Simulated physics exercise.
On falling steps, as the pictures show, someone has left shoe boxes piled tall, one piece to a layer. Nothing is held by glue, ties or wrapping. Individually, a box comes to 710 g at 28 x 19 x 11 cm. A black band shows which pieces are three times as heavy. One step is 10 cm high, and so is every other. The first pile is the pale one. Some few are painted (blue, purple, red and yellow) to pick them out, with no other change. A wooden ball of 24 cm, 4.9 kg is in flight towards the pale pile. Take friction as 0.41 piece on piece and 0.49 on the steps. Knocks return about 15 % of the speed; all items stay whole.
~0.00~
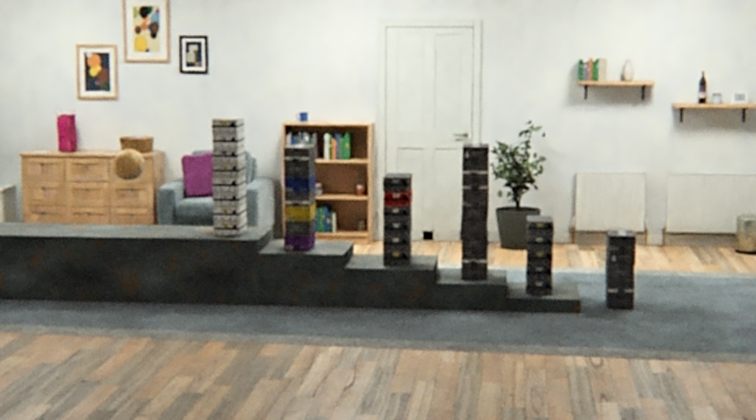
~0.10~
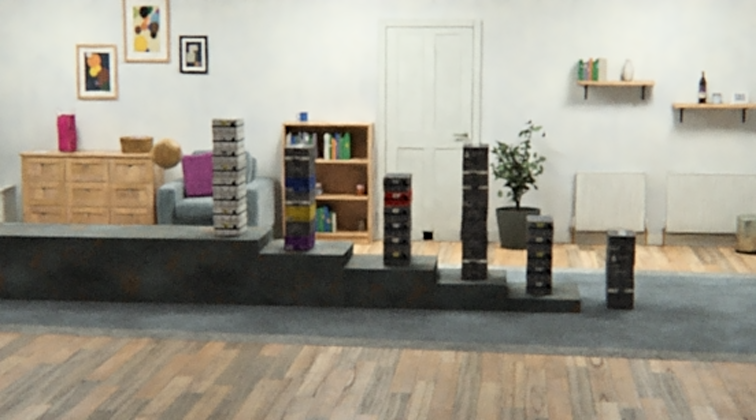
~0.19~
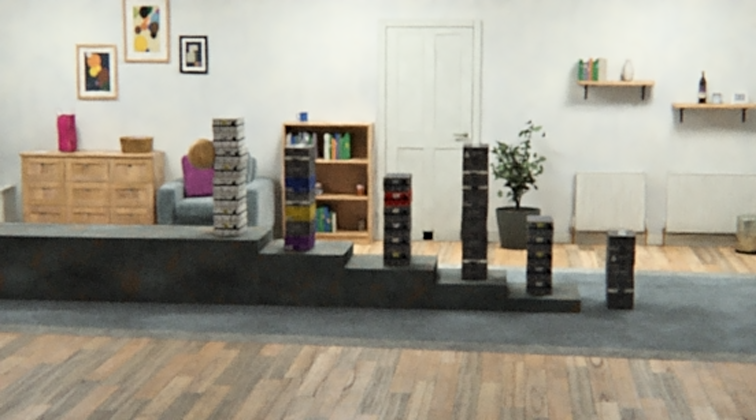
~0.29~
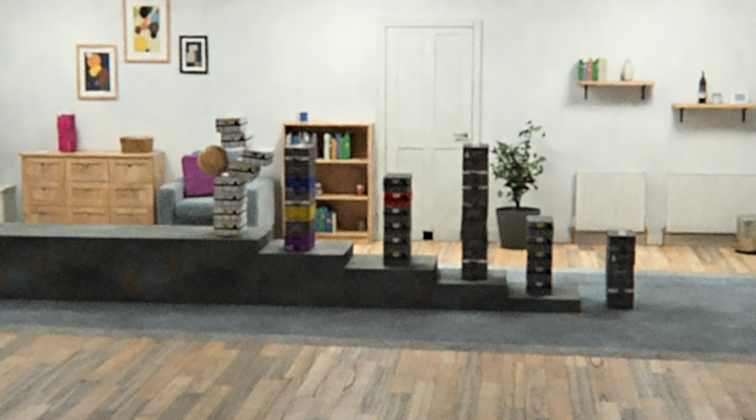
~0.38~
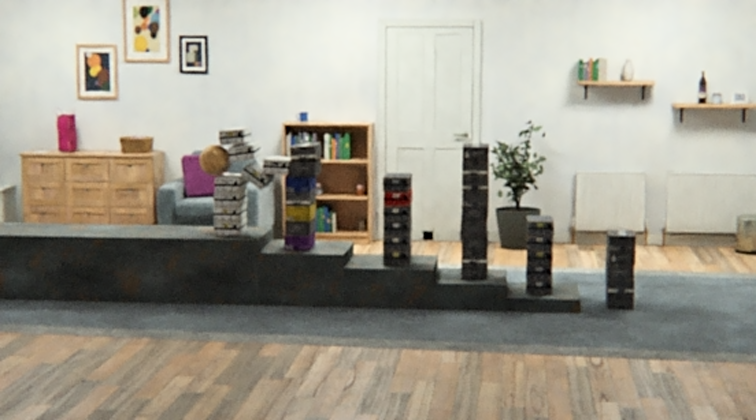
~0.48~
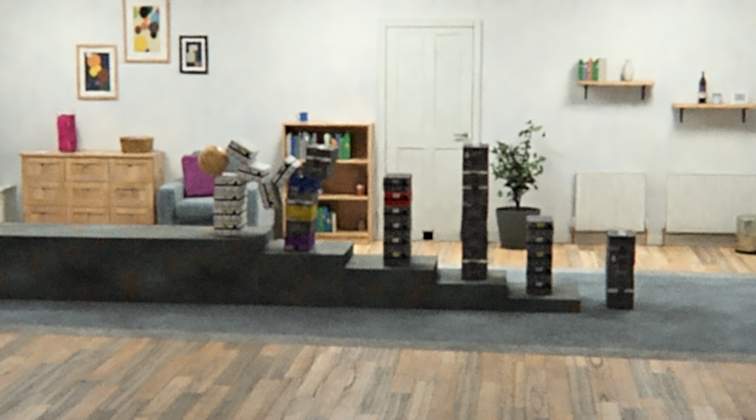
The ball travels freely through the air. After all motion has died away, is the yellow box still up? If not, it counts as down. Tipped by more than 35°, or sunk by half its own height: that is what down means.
No.
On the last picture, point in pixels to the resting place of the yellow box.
It stops roughly at (342, 228).
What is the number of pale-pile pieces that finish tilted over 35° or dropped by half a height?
Exactly 4 of the pale pieces.
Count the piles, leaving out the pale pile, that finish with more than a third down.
1.
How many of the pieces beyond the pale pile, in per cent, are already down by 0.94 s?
At that instant, 5 percent.
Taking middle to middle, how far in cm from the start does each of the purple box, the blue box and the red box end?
Distances in cm - purple: 5; blue: 65; red: 0.
After 0.62 s, 4 of the pale pile down; 2 of the 32 other boxes down; yellow box leaning 4°; purple box leaning 4°.
After 0.94 s, 4 of the pale pile down; 2 of the 32 other boxes down; yellow box leaning 26°; blue box leaning 26°, 45 mm lower.
At rest (2.4 s), 4 of the pale pile down; 6 of the 32 other boxes down; yellow box leaning 53°, 13 cm lower; blue box on its side; purple box shifted 40 mm. As the last picture would show them, middles, yellow box near (342, 228), blue box near (377, 223).
